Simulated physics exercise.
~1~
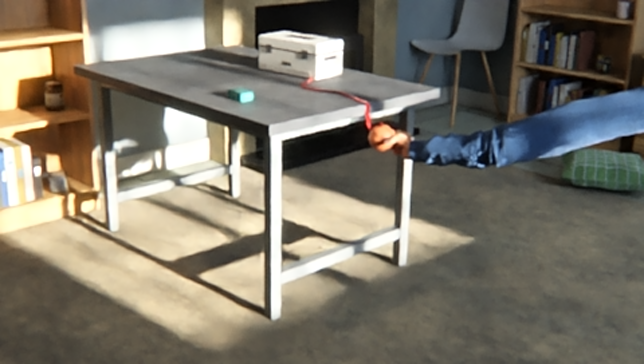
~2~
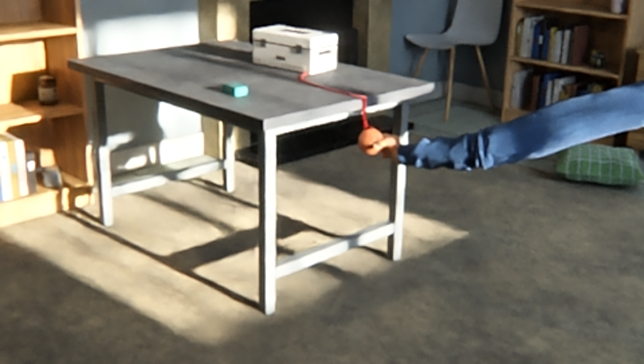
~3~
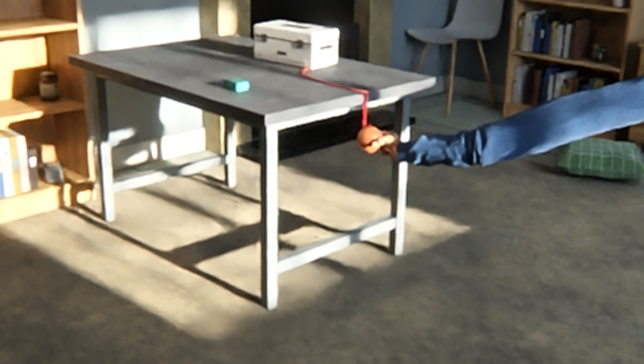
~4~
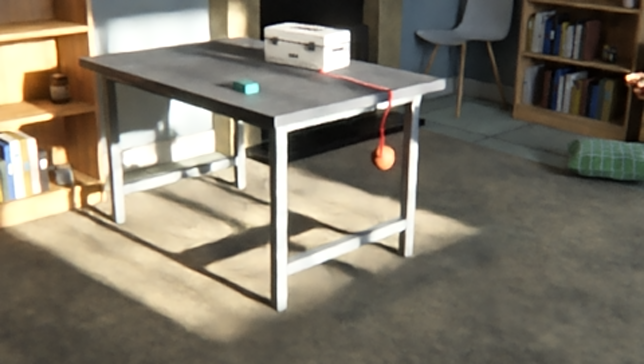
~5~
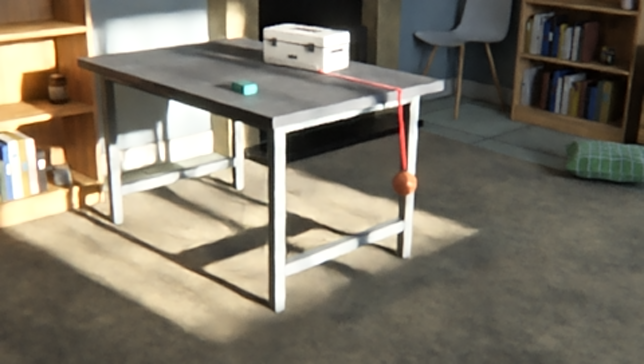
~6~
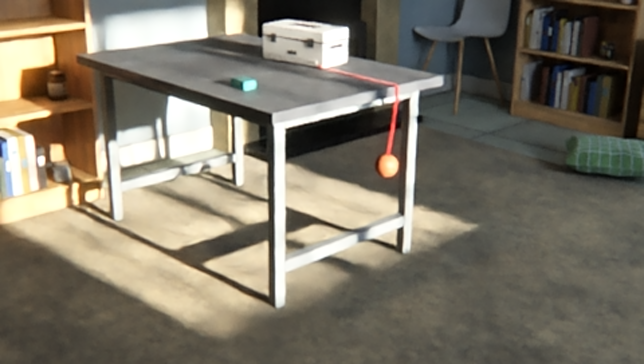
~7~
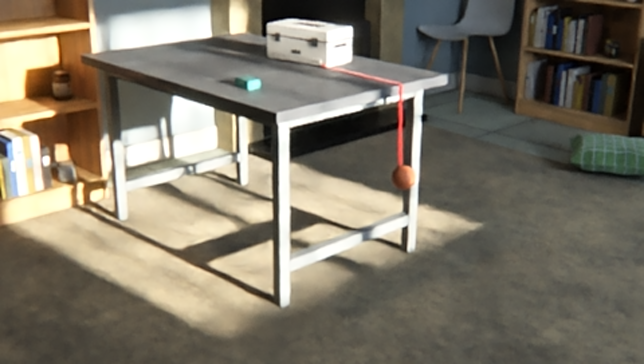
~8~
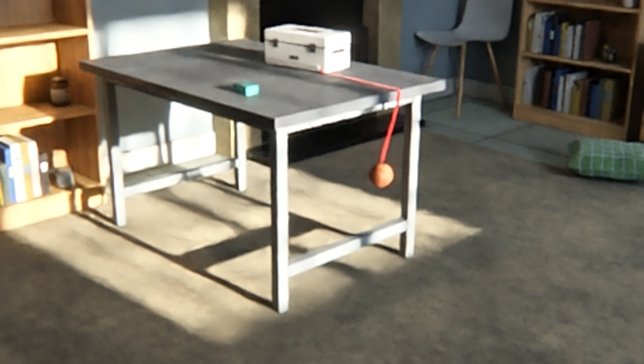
Orange ball on a red ribbon, released by a hand, dropping below the table edge and swinging beside the leg, still dangling.
